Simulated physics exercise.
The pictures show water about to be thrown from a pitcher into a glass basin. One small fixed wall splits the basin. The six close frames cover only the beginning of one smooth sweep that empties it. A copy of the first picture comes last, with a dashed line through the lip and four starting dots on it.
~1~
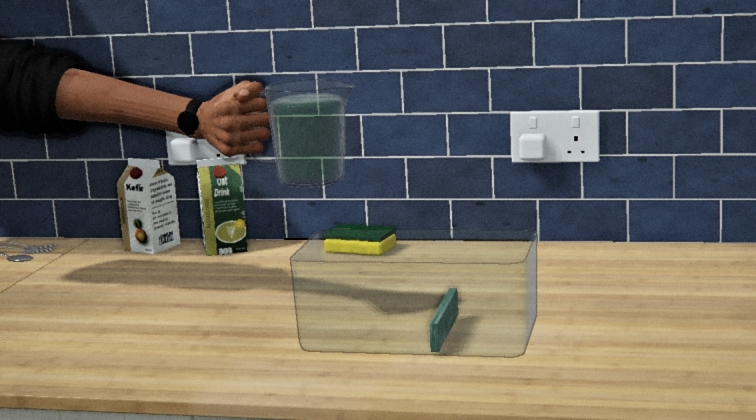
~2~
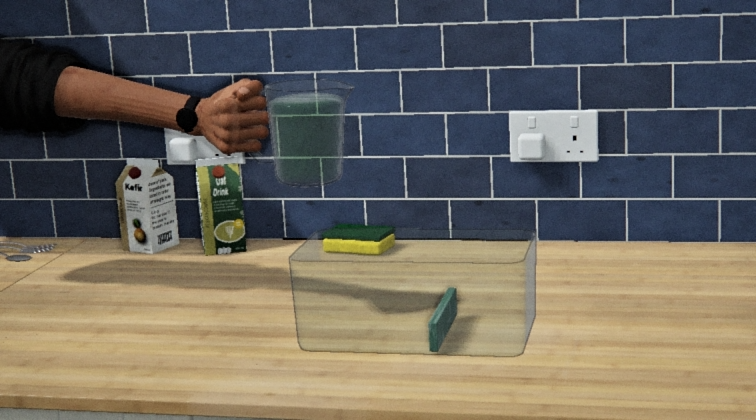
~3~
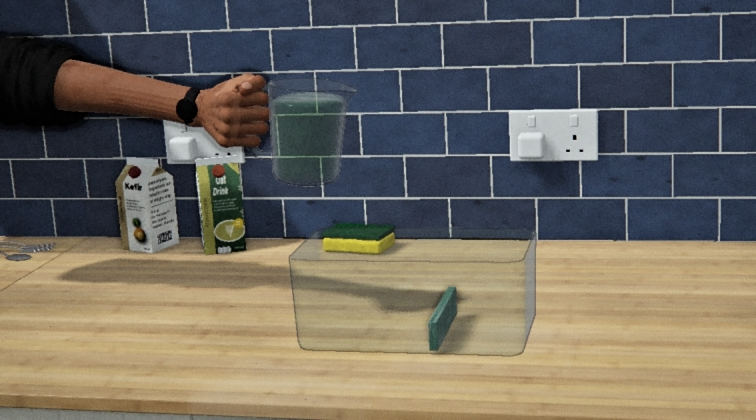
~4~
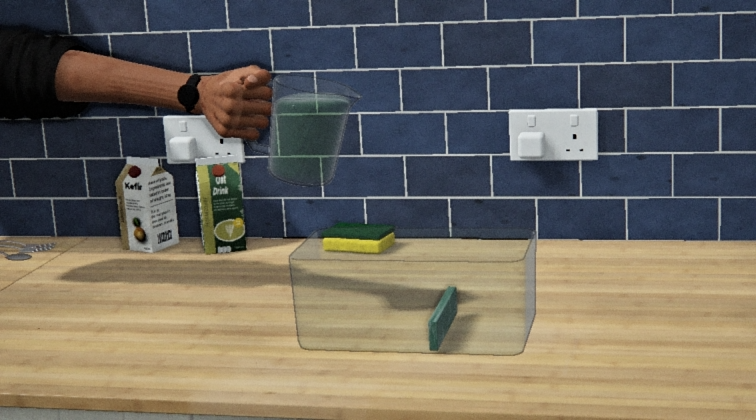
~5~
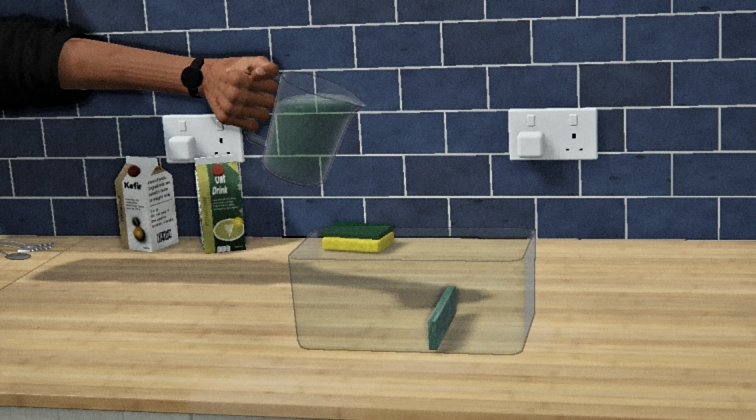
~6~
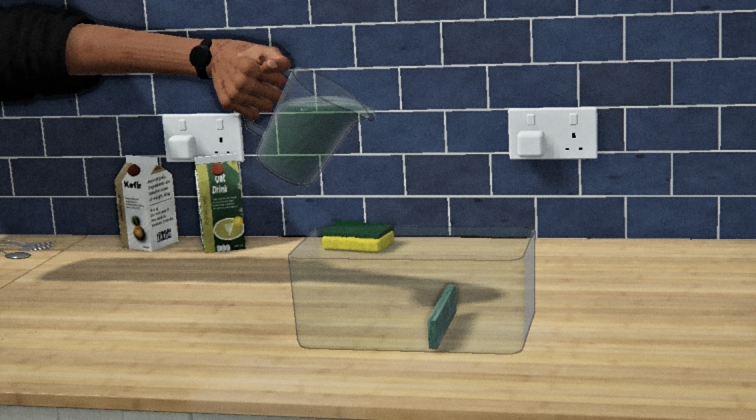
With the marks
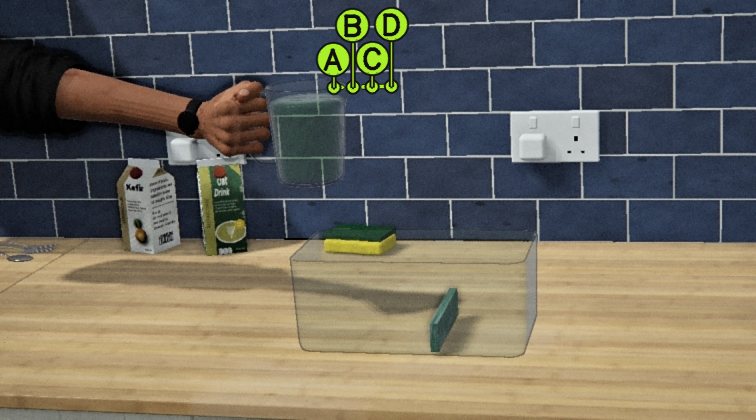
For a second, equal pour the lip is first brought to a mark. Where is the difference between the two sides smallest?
The answer is place C.
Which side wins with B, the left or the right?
More ends on the left.
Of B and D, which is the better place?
That is place D.
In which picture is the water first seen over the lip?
Picture 6.
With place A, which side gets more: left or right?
The left side.
On the marked copy, A at (333, 87); B at (352, 87); C at (372, 86); D at (391, 86).
If A is chosen, about 90 % ends left of the wall and 7 % right of it; 4 % is lost outside.
If B is chosen, about 83 % ends left of the wall and 14 % right of it; 3 % is lost outside.
If C is chosen, about 52 % ends left of the wall and 46 % right of it.
If D is chosen, about 27 % ends left of the wall and 72 % right of it.
